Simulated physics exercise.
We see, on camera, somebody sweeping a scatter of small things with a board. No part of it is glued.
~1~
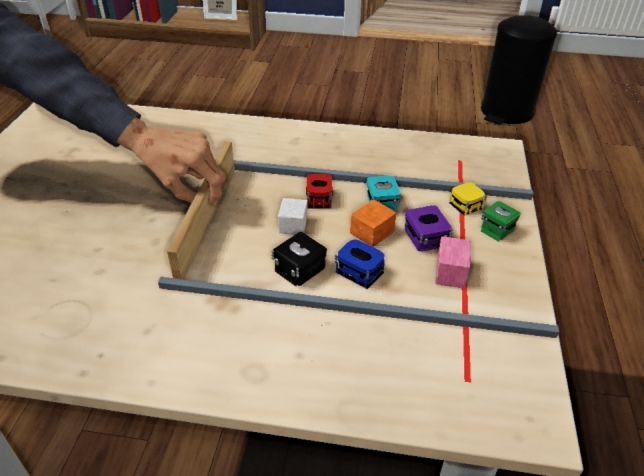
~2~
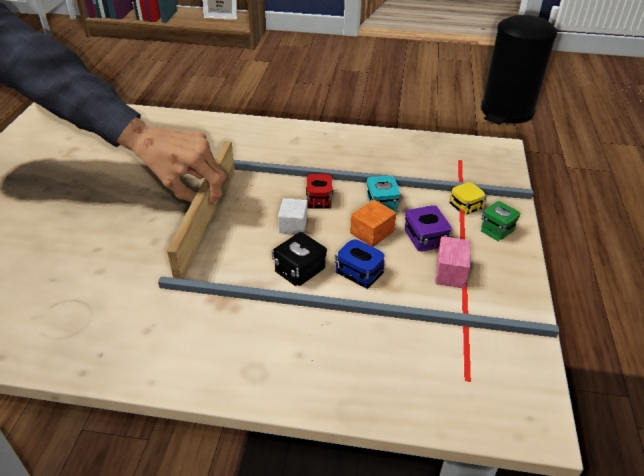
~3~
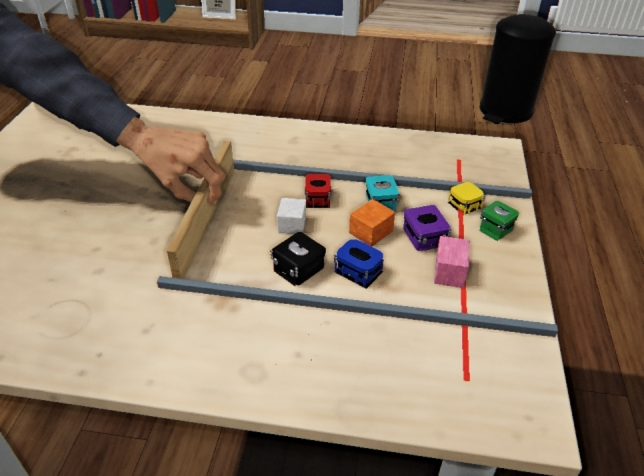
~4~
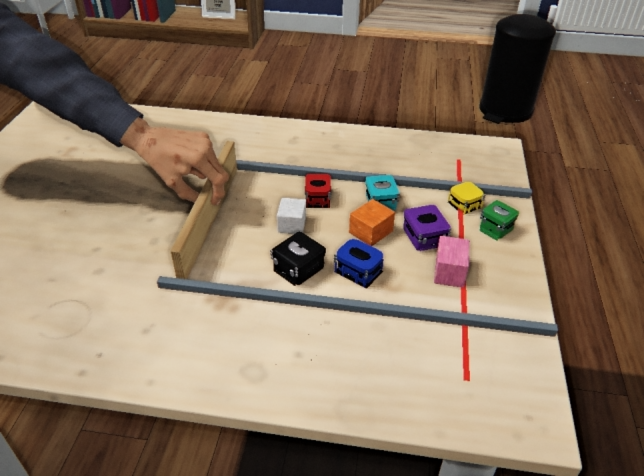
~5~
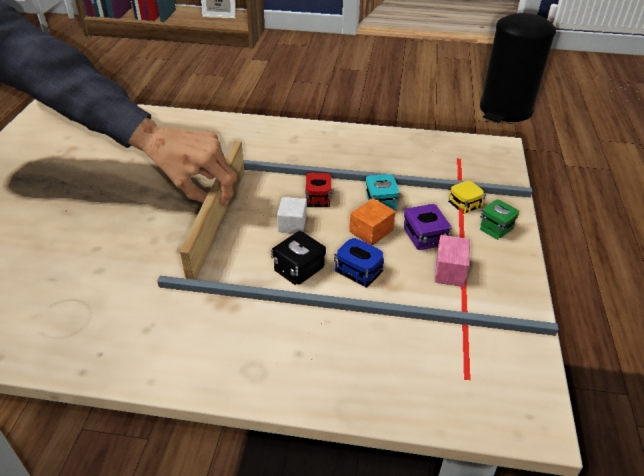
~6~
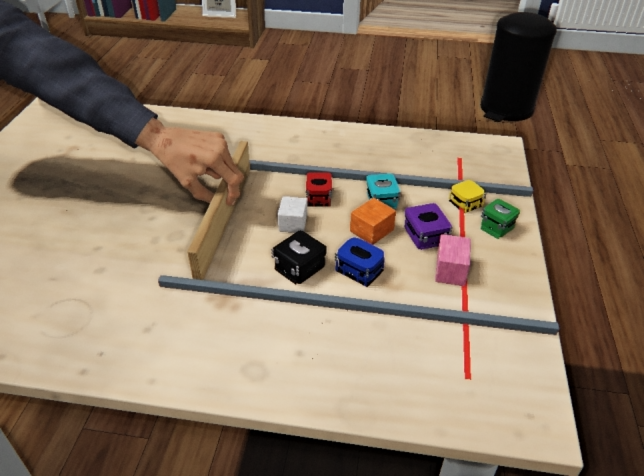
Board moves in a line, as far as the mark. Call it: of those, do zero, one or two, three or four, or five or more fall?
One or two fall.
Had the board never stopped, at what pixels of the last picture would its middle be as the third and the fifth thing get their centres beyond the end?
(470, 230), then (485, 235).
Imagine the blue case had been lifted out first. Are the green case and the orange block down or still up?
So the green case goes off the edge and the orange block is still there.
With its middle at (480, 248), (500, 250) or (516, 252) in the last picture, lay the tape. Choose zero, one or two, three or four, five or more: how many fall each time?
The falls would be either three or four; at least five; more than four.
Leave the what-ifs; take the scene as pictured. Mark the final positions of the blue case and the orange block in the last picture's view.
The blue case finishes at (527, 279); the orange block finishes at (506, 231).
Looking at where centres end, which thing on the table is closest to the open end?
Purple case ends nearest.
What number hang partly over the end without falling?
Overhang count: 2.
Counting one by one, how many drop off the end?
That totals 2.
A little later, none off yet; green case at rest near (500, 219); yellow case at rest near (467, 197); pink block at rest near (453, 260).
Next, none off yet; green case shifted about its own width near (537, 221); yellow case shifted about its own width near (499, 202); pink block shifted well along near (524, 266).
When it is over, the number that fall off is one or two; down, pink block and green case.
